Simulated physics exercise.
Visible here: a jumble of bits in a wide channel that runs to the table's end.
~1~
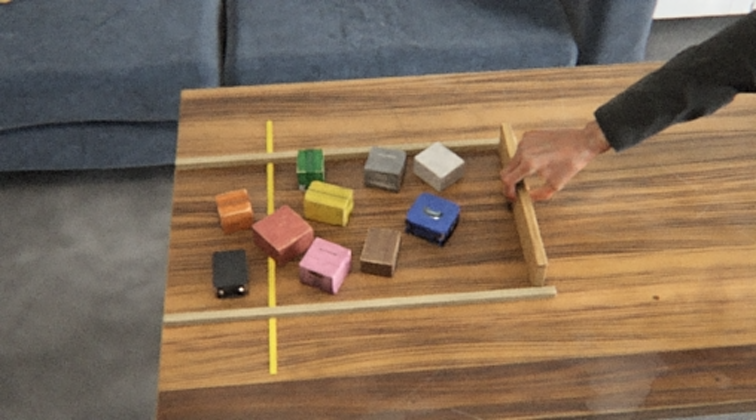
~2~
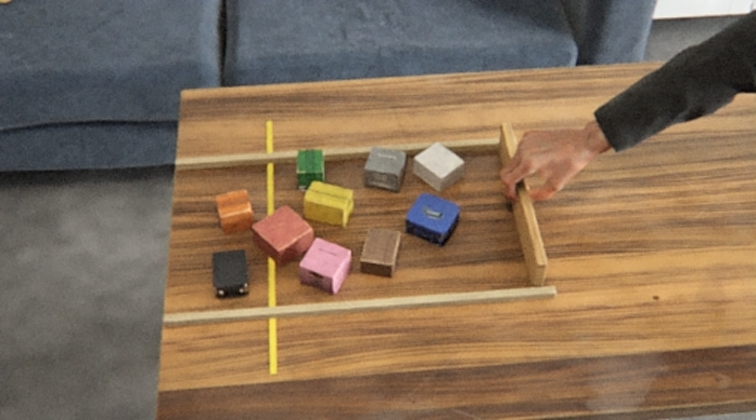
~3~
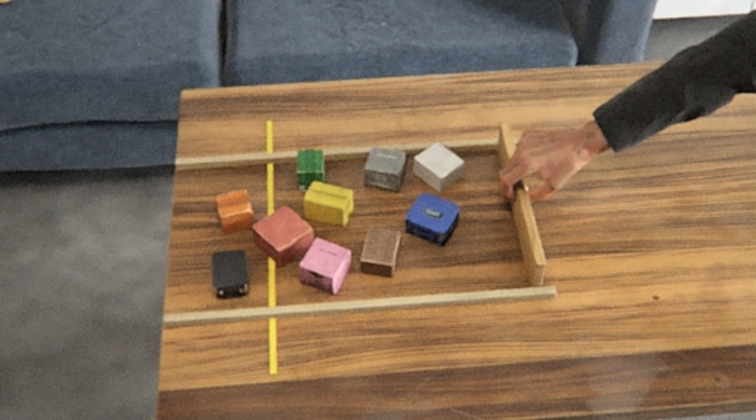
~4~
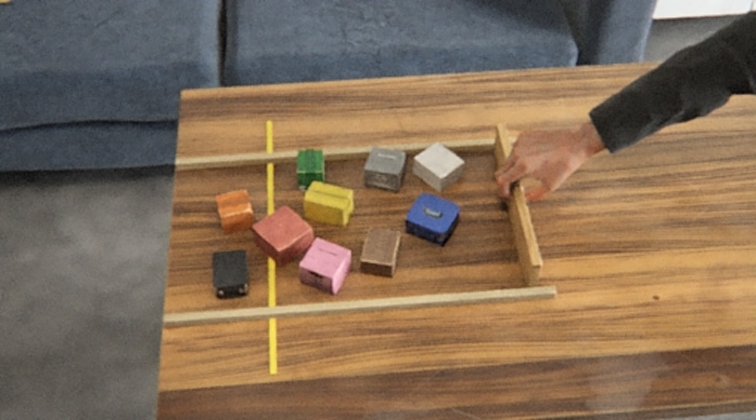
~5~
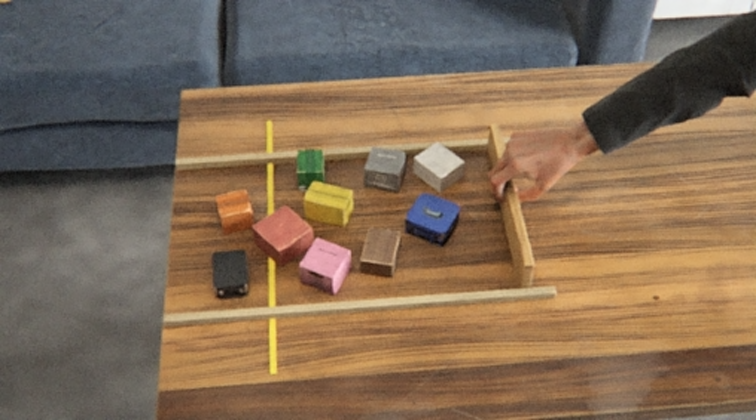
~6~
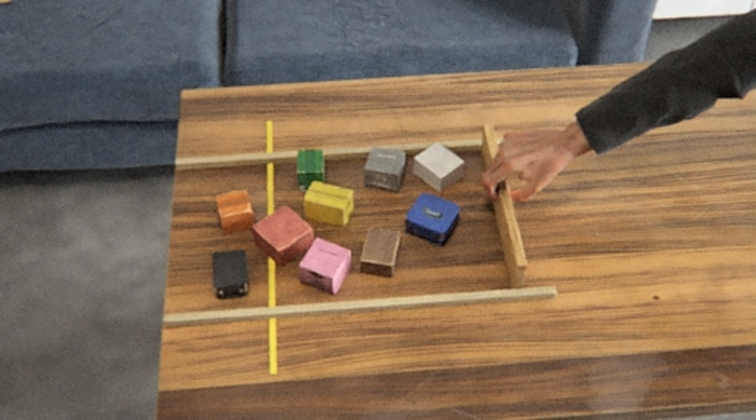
A wooden board, held by a hand at the right, stayed nearly still and then slid slightly left between two rails, while the scattered colourful blocks ahead of it stayed where they were.
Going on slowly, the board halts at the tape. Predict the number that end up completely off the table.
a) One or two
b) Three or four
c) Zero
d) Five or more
Zero (c).
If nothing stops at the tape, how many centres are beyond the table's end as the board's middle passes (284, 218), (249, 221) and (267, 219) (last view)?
0, 2 and 0.
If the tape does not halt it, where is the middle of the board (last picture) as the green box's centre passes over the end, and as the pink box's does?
The middle is at (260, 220) when it's the green box, and at (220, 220) when it's the pink box.
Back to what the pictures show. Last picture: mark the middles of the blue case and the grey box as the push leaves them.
Going in order: First (249, 233), then (218, 170).
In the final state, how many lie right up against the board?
The count in contact is 3.
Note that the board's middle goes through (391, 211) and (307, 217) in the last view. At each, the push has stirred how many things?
In order, the tallies are 6 and 10.
Soon after, none off yet; black case at rest near (231, 275); orange box at rest near (235, 212); red block at rest near (283, 236).
In the end, the number that fall off is zero.
